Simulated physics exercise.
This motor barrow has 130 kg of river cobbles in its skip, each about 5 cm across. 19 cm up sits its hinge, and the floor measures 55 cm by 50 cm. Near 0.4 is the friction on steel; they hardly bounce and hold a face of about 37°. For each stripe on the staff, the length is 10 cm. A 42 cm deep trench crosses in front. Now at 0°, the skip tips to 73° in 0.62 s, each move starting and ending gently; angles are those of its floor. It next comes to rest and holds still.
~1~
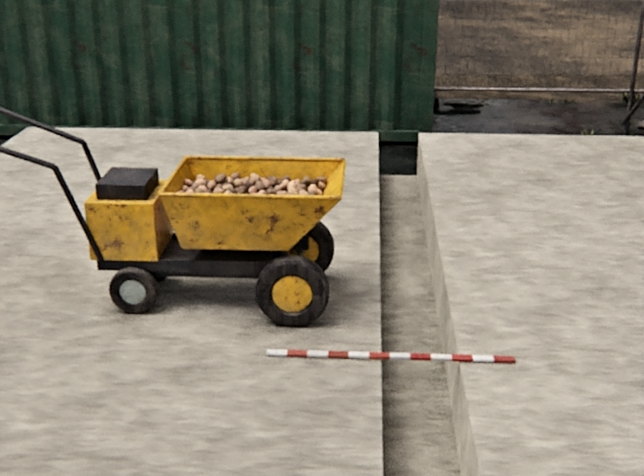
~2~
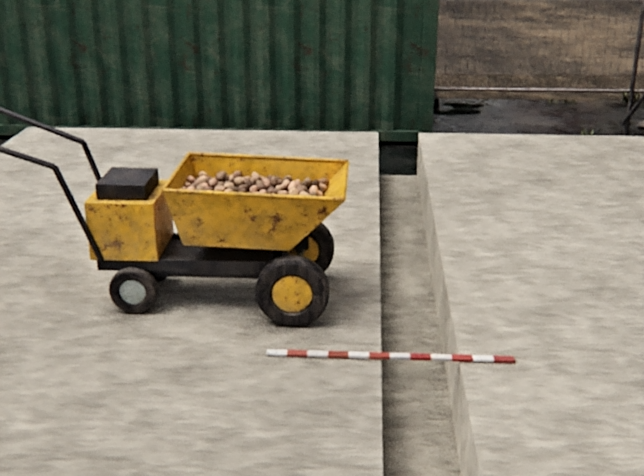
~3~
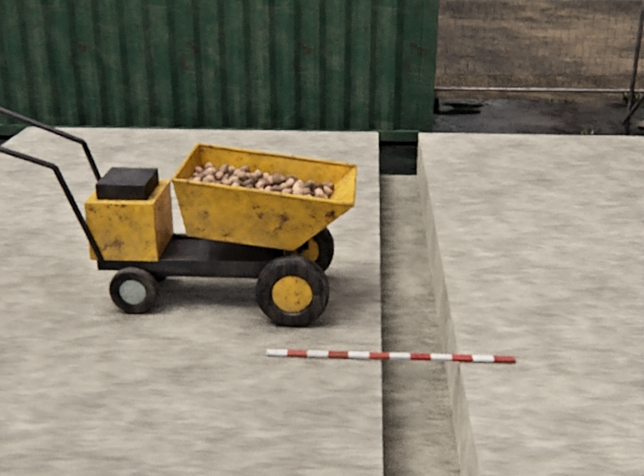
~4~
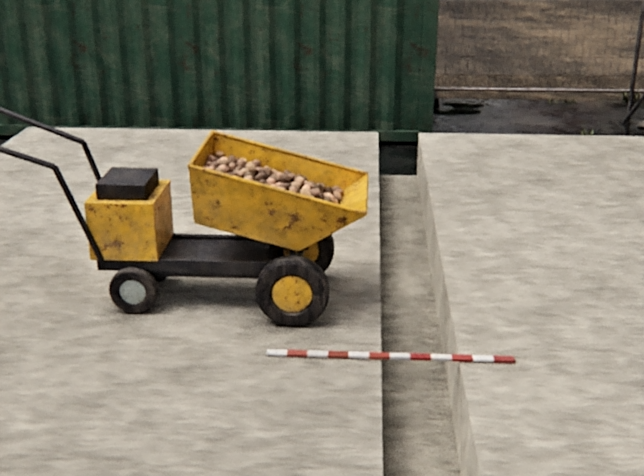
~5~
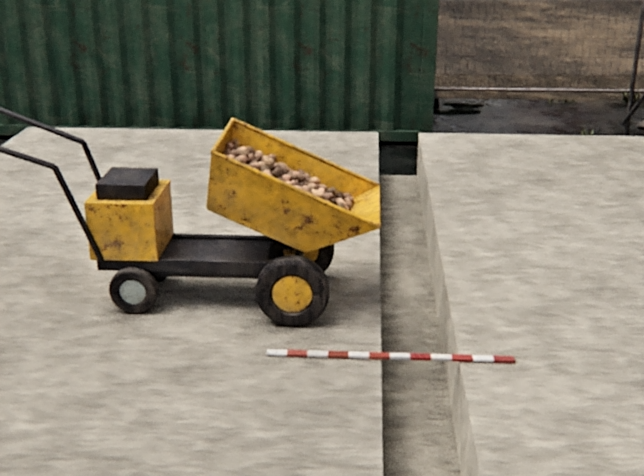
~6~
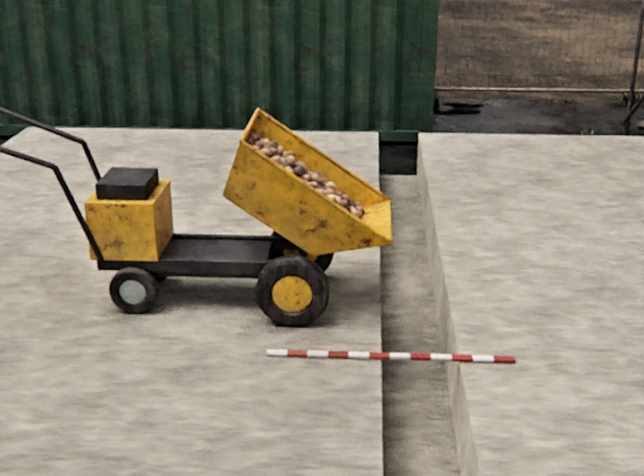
A yellow motor barrow loaded with brown and tan stones stood on pale concrete beside a trench while its skip gradually tilted up at the back, its front lip lowering to the right.
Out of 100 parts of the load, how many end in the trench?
Some 70 out of 100.
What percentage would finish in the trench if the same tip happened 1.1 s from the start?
That works out at about 85 in a hundred.
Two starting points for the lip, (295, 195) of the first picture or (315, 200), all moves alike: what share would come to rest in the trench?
Roughly 100 percent for the first, and 95 percent for the second.
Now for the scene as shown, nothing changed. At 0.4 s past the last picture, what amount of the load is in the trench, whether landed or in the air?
Around 25 per cent of it, at that instant.
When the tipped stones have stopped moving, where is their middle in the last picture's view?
(432, 353).
Then, 0.2 s after the last picture the floor is at 61°, 100 % in the skip; the foremost stones are at (393, 262).
Then, 0.4 s after the last picture the floor is at 73°, 73 % in the skip, 23 % in the trench, 3 % past the trench; the foremost stones are at (463, 302).
Then, 0.8 s after the last picture the floor is at 73°, 11 % in the skip, 59 % in the trench, 30 % past the trench; the foremost stones are at (609, 310).
Then, 2.7 s after the last picture the floor is at 73°, 0 % in the skip, 70 % in the trench, 30 % past the trench; the foremost stones are past the picture's edge.
